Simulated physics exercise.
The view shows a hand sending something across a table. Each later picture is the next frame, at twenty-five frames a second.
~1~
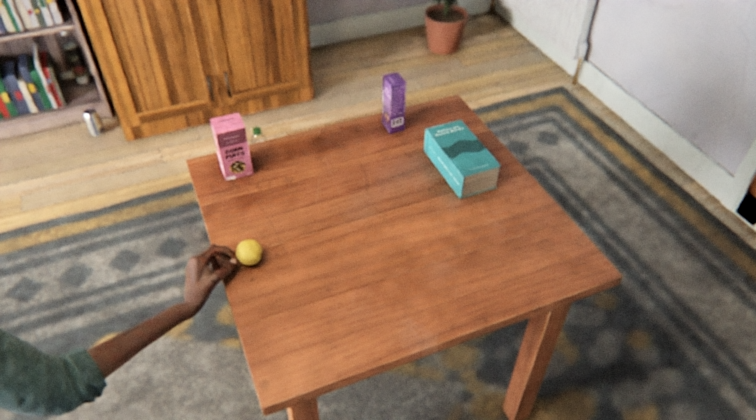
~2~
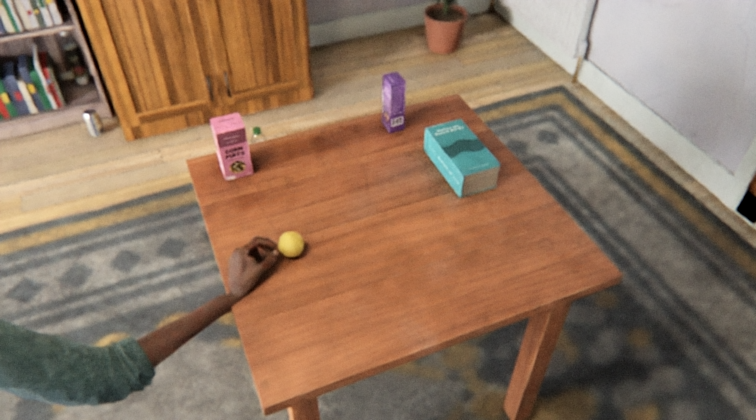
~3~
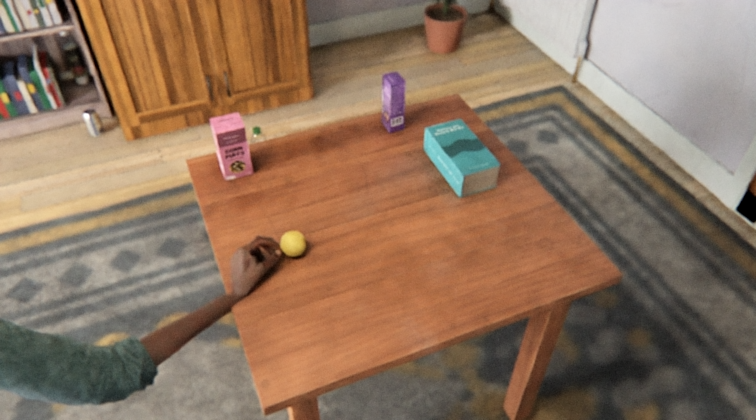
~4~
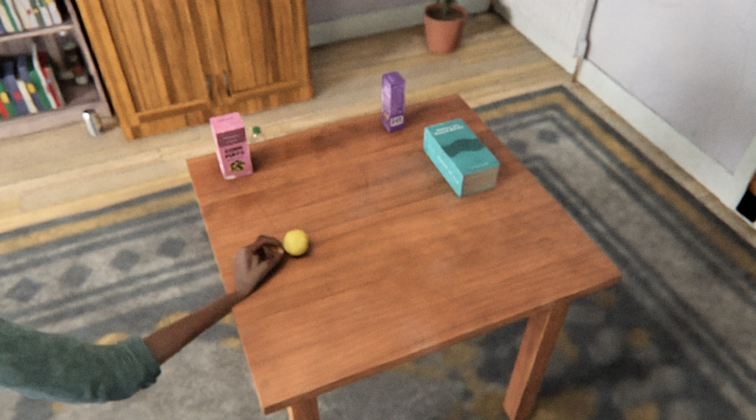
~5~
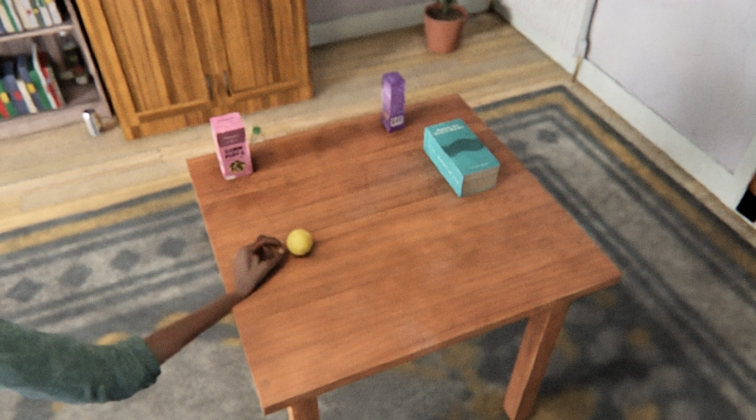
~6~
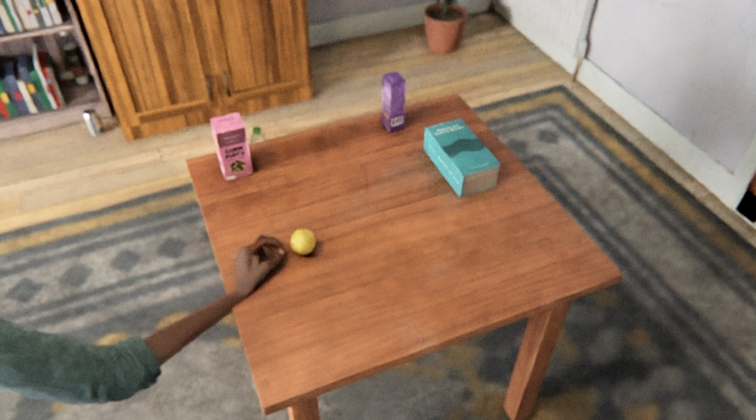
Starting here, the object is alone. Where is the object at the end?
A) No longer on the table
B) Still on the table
B.
Then, 0.10 s after the last picture, yellow lemon rolled a little near (311, 240).
Then, 0.40 s after the last picture, yellow lemon rolled about its own width near (331, 237).
Then, 0.60 s after the last picture, yellow lemon rolled well along near (341, 235).
Then, 1.00 s after the last picture, yellow lemon rolled well along near (353, 232).
At rest, moved from the start, yellow lemon. Seen from the same camera at the end, yellow lemon near (355, 232).
